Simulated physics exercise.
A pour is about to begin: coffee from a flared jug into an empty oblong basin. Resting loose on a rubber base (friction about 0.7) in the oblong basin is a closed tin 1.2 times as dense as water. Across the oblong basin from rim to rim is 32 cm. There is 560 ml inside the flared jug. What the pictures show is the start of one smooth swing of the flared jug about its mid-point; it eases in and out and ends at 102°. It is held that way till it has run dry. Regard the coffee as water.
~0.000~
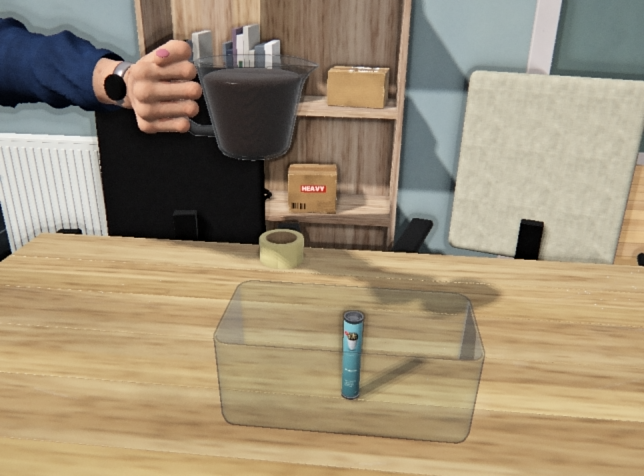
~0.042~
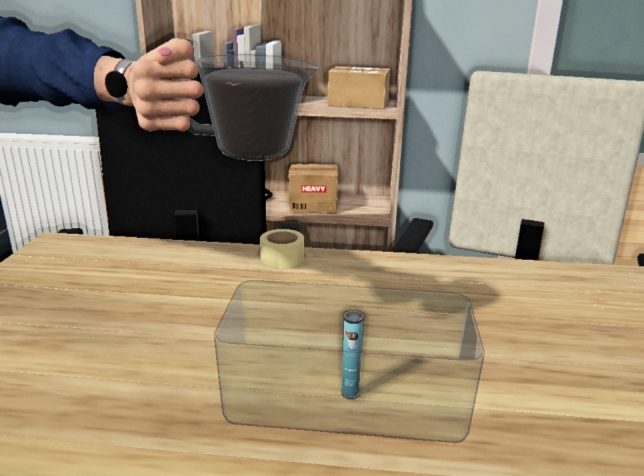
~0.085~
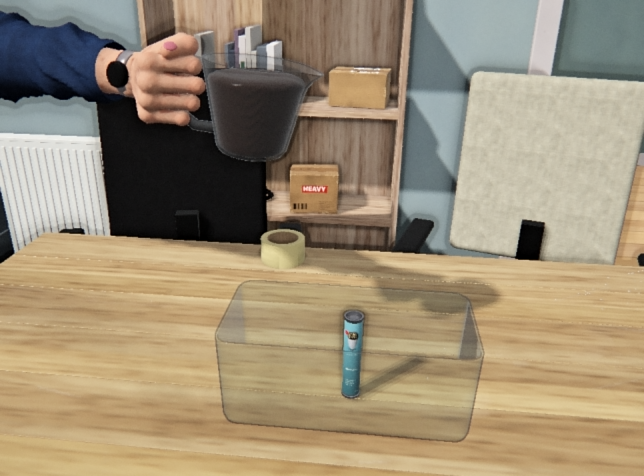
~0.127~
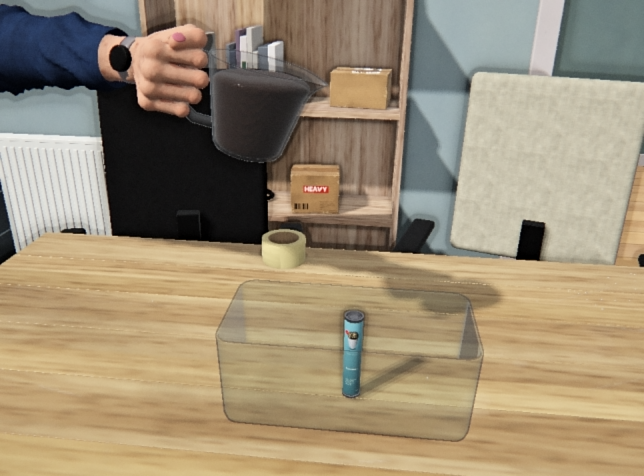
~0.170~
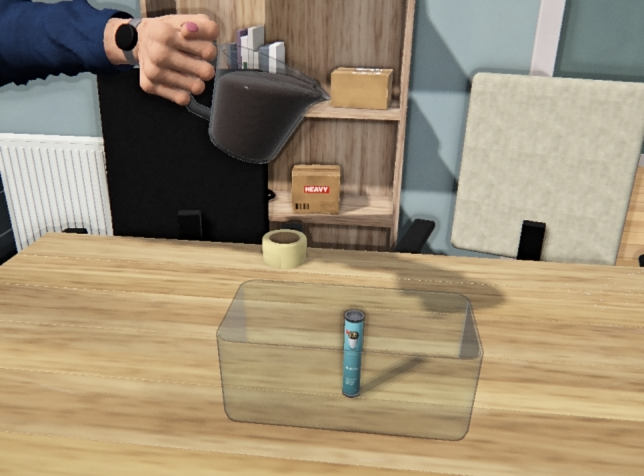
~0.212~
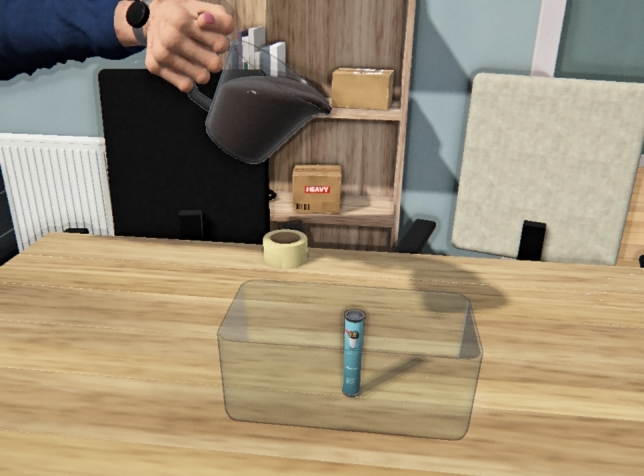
At a wooden table, a hand wearing a dark watch held a jug of dark liquid above and behind a clear basin with a small blue tin standing inside, then steadily tilted it to the right.
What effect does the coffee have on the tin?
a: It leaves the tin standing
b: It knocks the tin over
Answer: A.
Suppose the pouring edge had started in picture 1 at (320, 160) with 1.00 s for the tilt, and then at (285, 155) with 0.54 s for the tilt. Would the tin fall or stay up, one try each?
First it goes over; then it falls.
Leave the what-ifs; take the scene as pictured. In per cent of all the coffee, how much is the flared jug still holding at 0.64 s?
About 5 per cent.
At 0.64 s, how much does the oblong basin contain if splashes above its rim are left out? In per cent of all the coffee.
68 per cent, give or take a little.
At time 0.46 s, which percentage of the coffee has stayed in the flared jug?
At that time about 36 in a hundred parts are still held.
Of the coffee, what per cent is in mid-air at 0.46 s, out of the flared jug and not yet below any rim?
Roughly 56 percent.
Then, 0.46 s in, the tilt is 97° and 37 per cent is still to pour; the tin stands where it began.
Then, 0.64 s in, the tilt is 102° and 5 per cent is still to pour; the tin stands where it began.
Then, 0.83 s in, the tilt is 102° and 0 per cent is still to pour; the tin stands where it began.
Then, 1.04 s in, the tilt is 102° and 0 per cent is still to pour; the tin stands where it began.
Finally, the tin stands where it began.
